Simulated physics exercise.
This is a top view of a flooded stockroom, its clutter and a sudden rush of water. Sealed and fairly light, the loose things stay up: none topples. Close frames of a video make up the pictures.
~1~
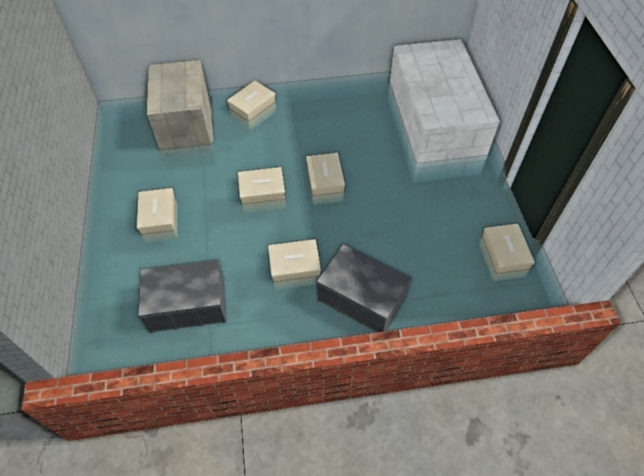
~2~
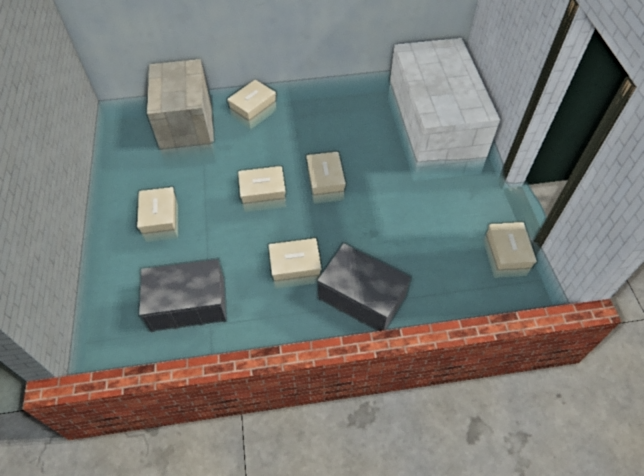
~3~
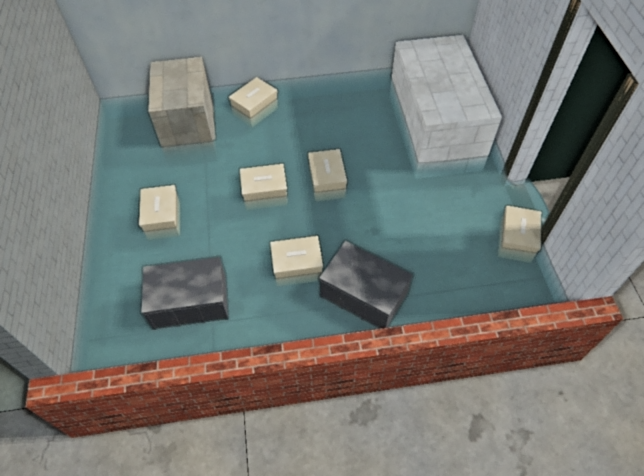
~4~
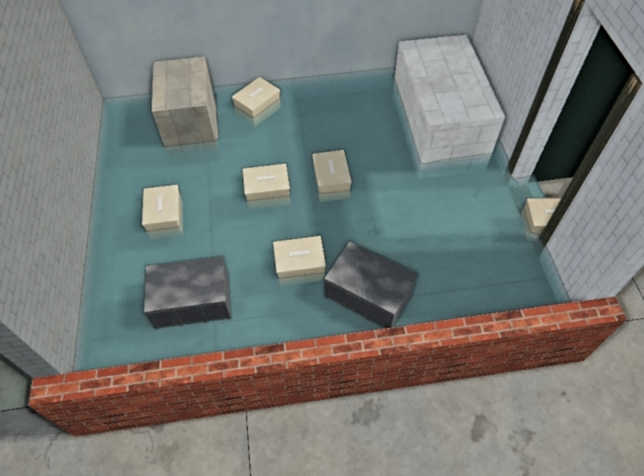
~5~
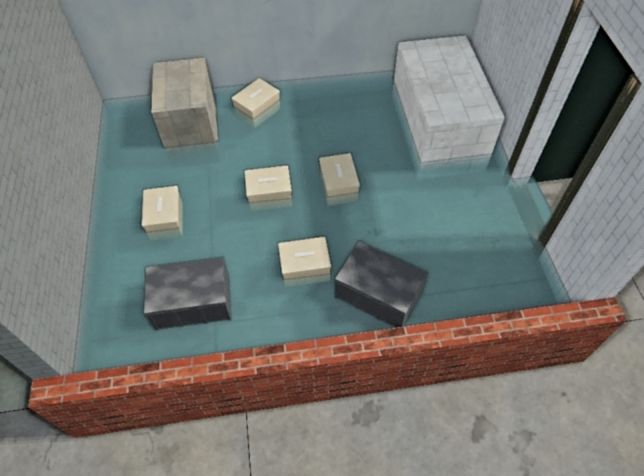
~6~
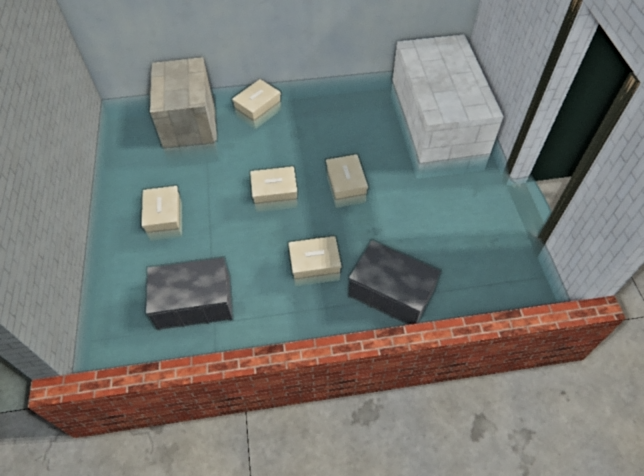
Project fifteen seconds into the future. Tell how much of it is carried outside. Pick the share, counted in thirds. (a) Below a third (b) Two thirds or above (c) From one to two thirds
Answer: C.
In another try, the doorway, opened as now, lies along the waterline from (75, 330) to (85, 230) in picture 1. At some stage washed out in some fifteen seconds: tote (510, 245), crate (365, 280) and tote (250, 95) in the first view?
In the order given: Retained, flushed out, retained.
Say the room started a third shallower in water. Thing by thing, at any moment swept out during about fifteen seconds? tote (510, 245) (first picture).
This one gets out.
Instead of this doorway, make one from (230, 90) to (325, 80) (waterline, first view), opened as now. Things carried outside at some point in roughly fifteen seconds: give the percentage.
60 %.
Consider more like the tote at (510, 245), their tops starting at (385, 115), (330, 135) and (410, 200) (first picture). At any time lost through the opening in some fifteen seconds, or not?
Exits, exits, exits.
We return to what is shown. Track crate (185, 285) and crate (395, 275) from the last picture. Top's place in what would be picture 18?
I'd say around (243, 287) for the first and around (513, 229) for the second.
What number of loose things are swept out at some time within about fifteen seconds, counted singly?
You get 5.
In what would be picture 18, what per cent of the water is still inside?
Near 72 in a hundred.
A moment on, 1 of 8 are out; 7 afloat.
Next, 2 of 8 are out; 6 afloat.
Later, 4 of 8 are out; 4 afloat.
In the end, 5 of 8 are out; 3 afloat.
